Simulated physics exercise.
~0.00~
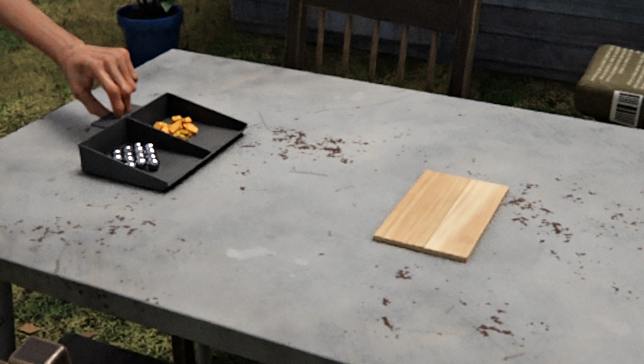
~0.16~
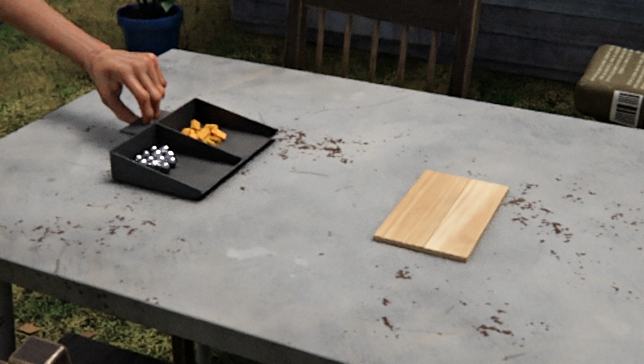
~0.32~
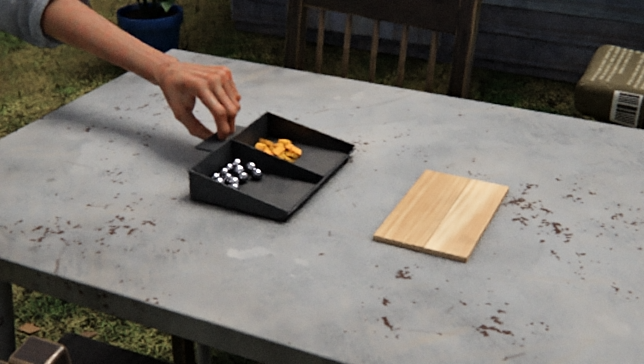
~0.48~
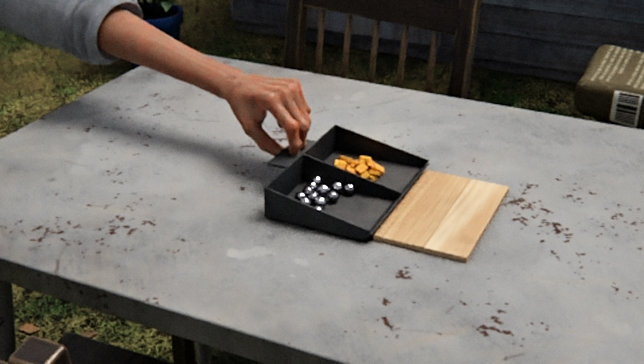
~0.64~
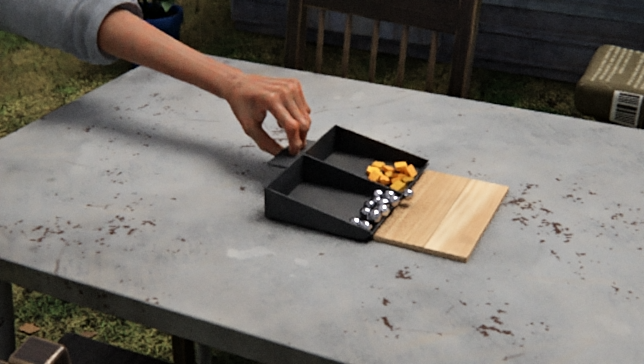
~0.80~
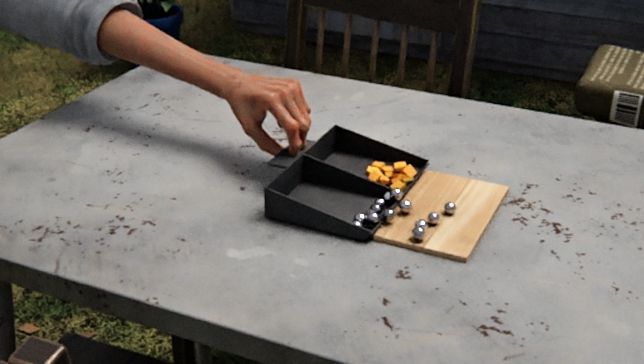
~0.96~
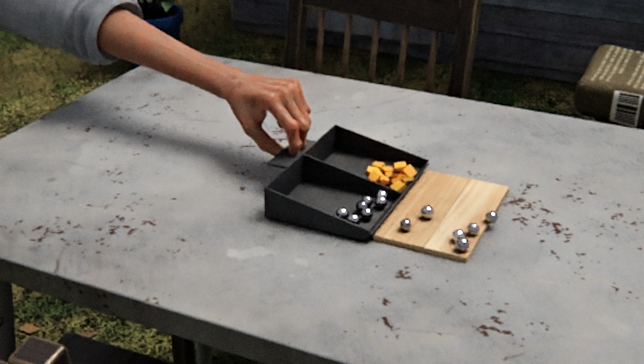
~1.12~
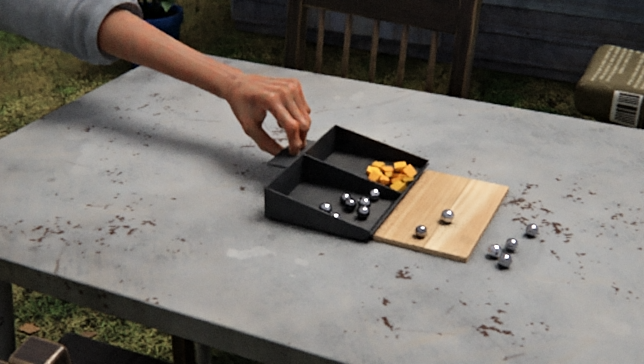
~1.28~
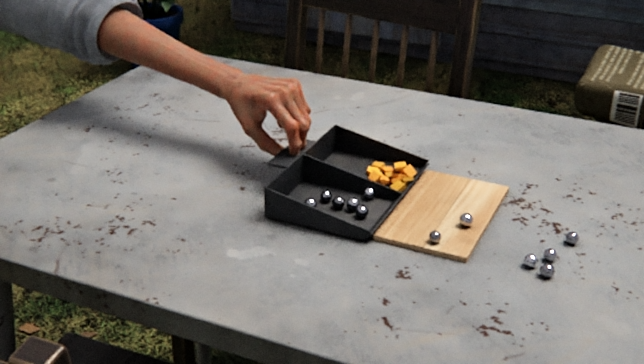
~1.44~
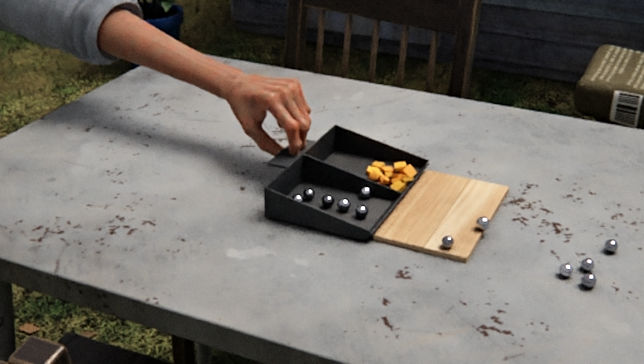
We see a hand push a divided black tray of silver balls and orange pieces rightward across a gray table until it stops against a wooden board; the contents slide forward, and some balls roll over the board onto the table while the orange pieces stay inside.
